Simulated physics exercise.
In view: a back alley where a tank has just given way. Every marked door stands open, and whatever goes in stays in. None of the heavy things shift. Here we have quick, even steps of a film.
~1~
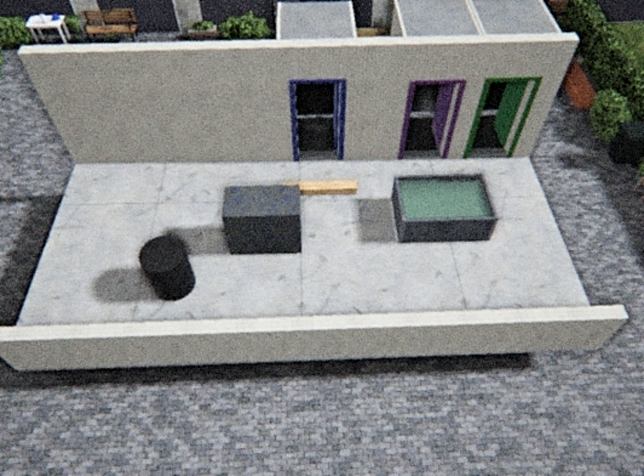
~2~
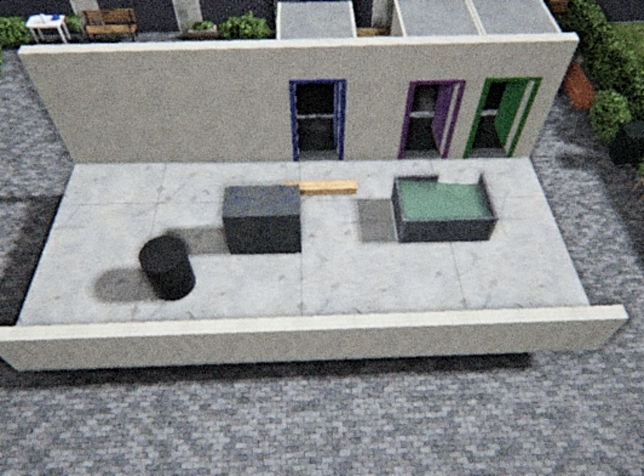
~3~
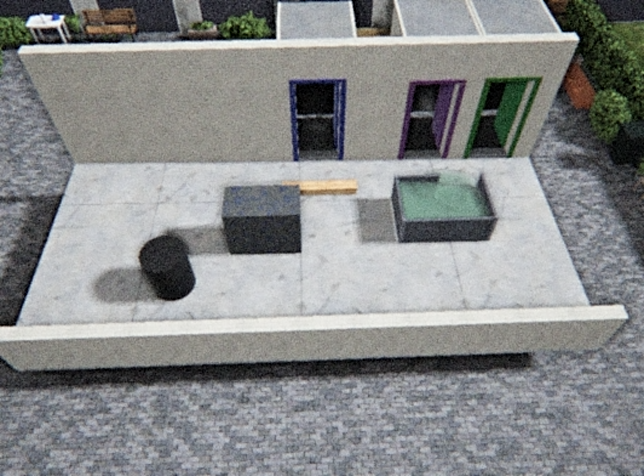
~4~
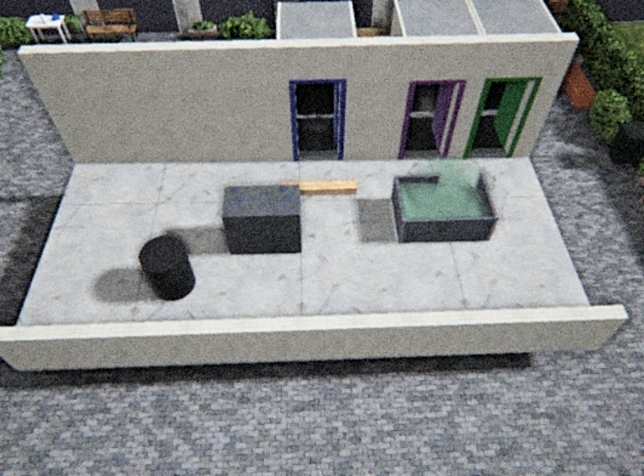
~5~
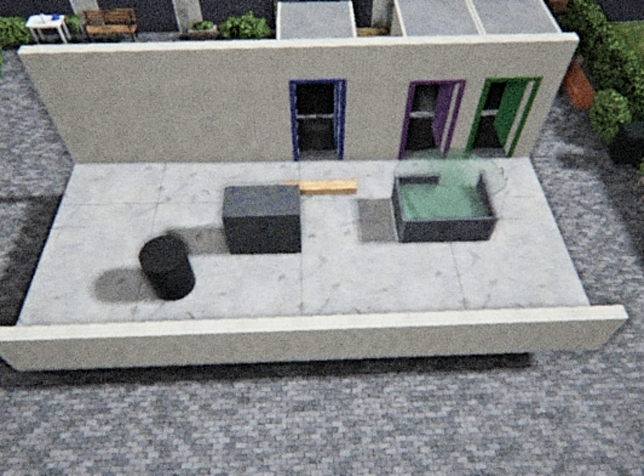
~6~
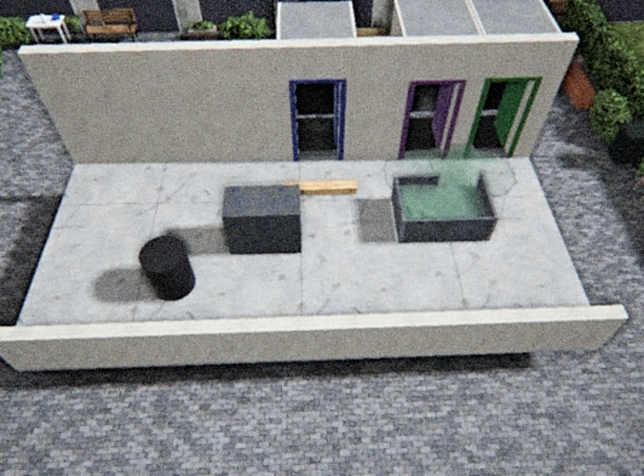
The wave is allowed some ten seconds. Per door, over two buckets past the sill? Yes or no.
Blue door no, green door yes, purple door yes.
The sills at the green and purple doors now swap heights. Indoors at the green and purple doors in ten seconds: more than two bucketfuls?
The green door exceeds the limit and the purple door exceeds the limit.
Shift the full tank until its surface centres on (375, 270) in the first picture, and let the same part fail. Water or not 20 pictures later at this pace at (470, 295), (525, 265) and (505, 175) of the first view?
I'd call them still dry, still dry and watered, in the order asked.
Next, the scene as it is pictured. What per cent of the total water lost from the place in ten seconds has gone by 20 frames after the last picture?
About 65 per cent.
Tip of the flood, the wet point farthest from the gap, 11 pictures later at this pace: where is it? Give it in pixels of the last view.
(336, 164).
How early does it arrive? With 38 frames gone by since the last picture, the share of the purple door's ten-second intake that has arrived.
Share at that point: Close to 95 in a hundred.
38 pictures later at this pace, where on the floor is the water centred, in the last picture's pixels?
(414, 196).
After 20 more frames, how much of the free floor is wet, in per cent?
My estimate is close to 10 per cent.
A moment on, water covers 5 % of the floor; the blue door not reached, the green door over two buckets in, the purple door far over two buckets in.
Next, water covers 10 % of the floor; the blue door wet at the sill, nothing in, the green door over two buckets in, the purple door far over two buckets in.
Then, water covers 10 % of the floor; the blue door wet at the sill, nothing in, the green door far over two buckets in, the purple door far over two buckets in.
Later, water covers 15 % of the floor; the blue door wet at the sill, nothing in, the green door far over two buckets in, the purple door far over two buckets in.
In the end, water covers 15 % of the floor; the blue door wet at the sill, nothing in, the green door far over two buckets in, the purple door far over two buckets in.
